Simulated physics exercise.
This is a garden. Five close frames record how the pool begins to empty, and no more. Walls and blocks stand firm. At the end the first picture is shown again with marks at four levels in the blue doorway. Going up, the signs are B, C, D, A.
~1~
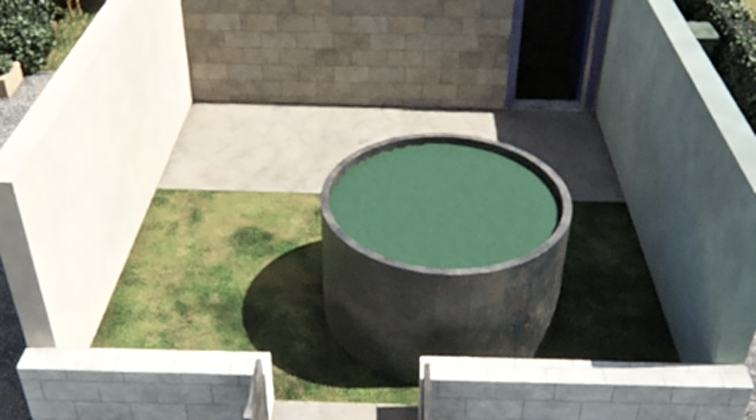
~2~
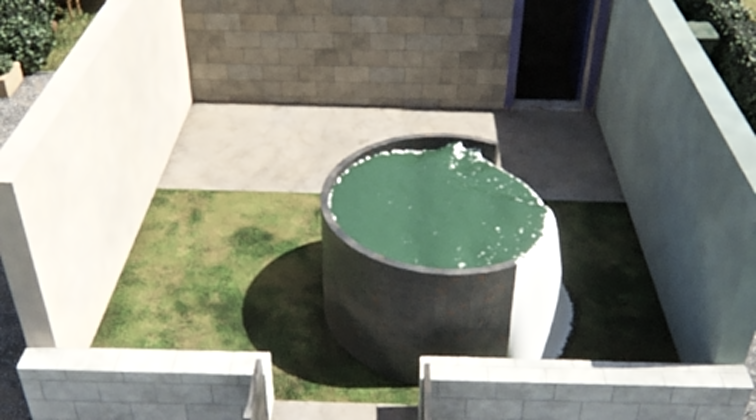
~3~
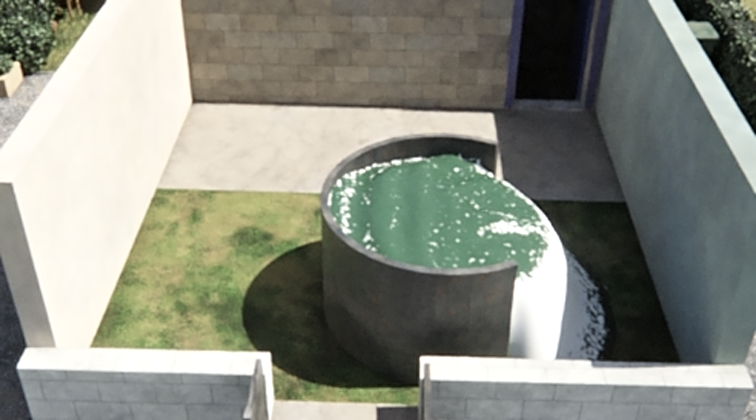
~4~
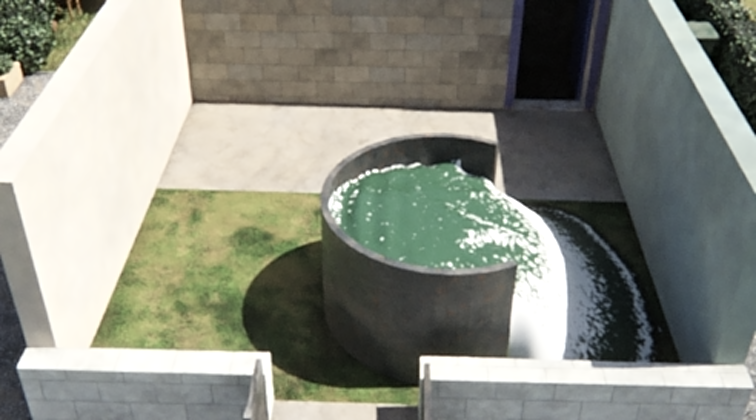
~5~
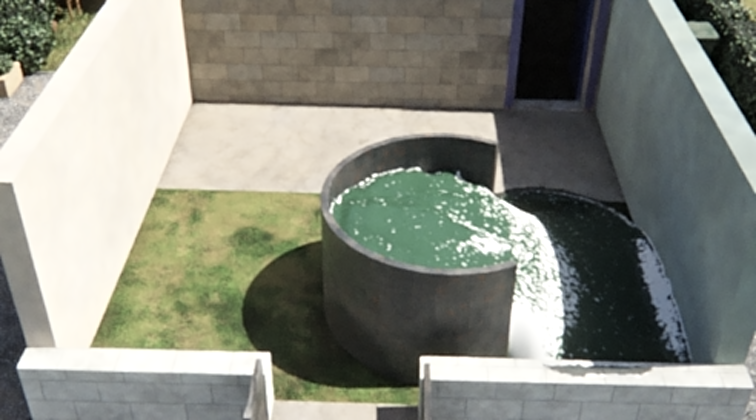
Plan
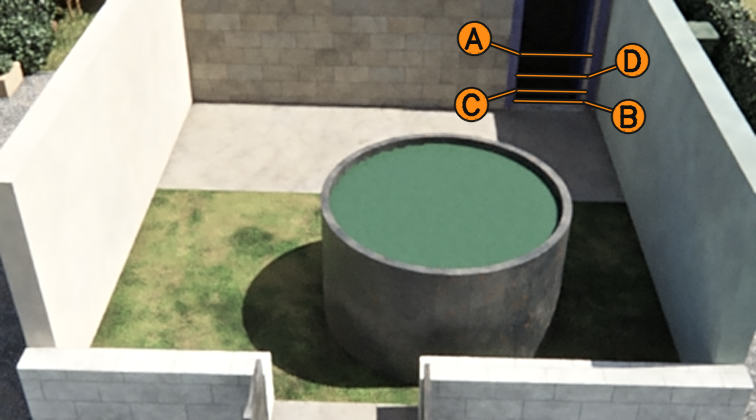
In the video, a round grey tank of green water stands in a walled garden until its right side opens, and white, foaming water pours out and spreads across the grass toward the right wall as the tank's level drops.
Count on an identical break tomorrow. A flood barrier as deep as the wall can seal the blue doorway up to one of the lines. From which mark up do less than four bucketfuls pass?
D.
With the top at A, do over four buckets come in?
No, that is safe.
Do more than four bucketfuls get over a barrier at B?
Yes, that goes wrong.
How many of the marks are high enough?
Two of the four.
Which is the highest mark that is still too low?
C.
On the marked copy, A at (555, 54); B at (549, 101); C at (550, 91); D at (552, 76); from the bottom up B, C, D, A.
With A, nothing gets over.
With B, dozens of bucketfuls pour in.
With C, some 15 bucketfuls get in.
With D, a bucket or two gets in.
